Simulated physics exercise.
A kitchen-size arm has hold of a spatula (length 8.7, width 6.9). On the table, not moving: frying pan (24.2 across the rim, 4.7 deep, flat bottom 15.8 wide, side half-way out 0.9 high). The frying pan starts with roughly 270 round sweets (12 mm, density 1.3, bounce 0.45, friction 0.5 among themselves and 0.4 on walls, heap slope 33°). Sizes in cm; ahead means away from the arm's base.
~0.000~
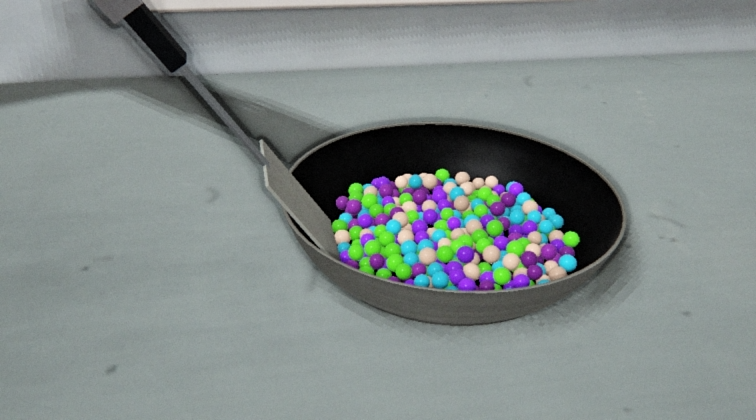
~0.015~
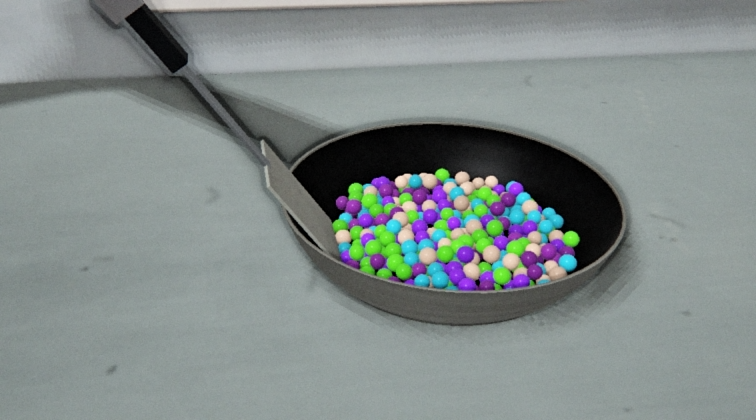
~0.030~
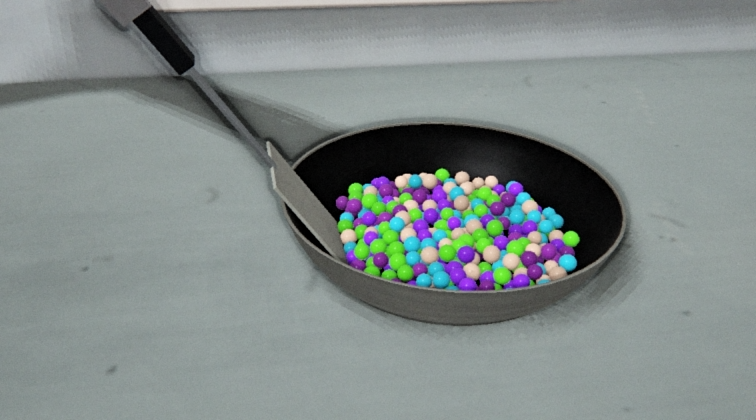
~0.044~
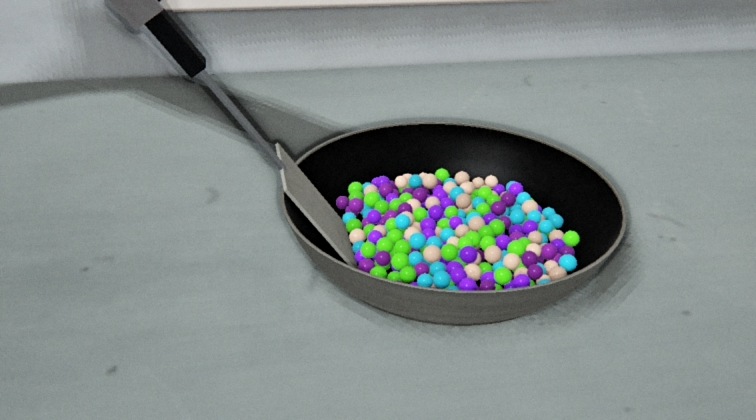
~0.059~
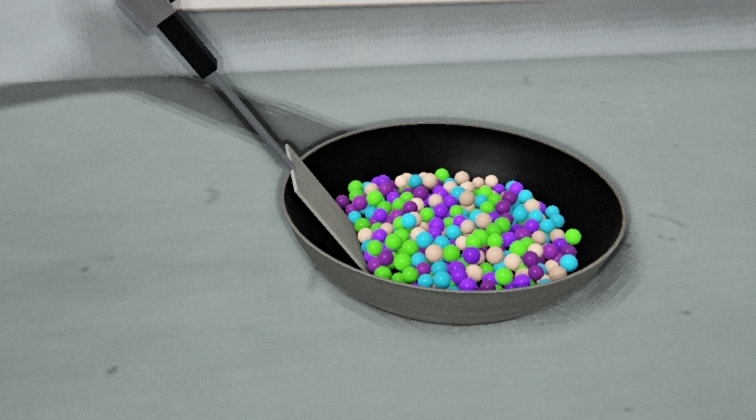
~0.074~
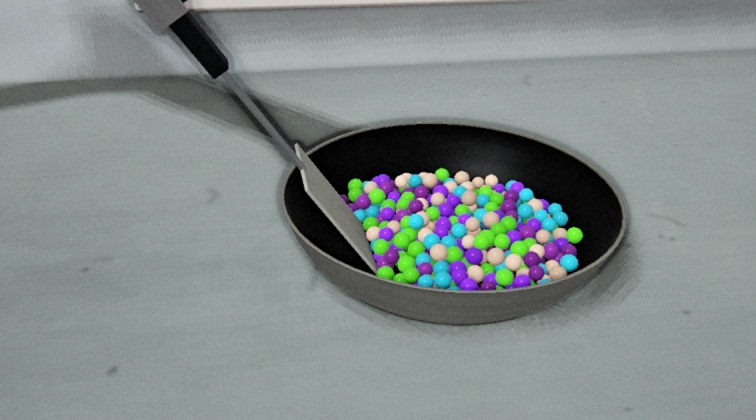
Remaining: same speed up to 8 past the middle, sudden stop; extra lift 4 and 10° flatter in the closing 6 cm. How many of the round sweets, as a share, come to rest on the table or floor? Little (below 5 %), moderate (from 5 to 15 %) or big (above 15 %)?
Share on the table or floor: Little (below 5 %).
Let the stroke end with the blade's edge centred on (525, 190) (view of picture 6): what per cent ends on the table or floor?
About 0 per cent.
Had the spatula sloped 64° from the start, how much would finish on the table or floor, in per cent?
Then about 0 per cent.
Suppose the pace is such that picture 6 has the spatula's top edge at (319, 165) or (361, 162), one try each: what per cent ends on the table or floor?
About 10 and 15 per cent.
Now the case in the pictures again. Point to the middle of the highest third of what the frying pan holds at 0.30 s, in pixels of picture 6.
Around (530, 211).
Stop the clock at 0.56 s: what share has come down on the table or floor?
Roughly 0 per cent.
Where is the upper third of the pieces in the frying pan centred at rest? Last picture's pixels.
Around (549, 210).
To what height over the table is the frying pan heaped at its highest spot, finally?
Roughly 5.0 cm.
After 0.19 s, sloping 56°, highest piece 4 above the table; 266 in the frying pan.
After 0.30 s, sloping 52°, highest piece 5 above the table; 266 in the frying pan.
After 0.56 s, sloping 46°, highest piece 5 above the table; 265 in the frying pan, 1 on the table or floor.
After 1.61 s, sloping 46°, highest piece 5 above the table; 265 in the frying pan, 1 on the table or floor.
At rest, 265 in the frying pan, 1 on the table or floor. That is 0 % on the table or floor.
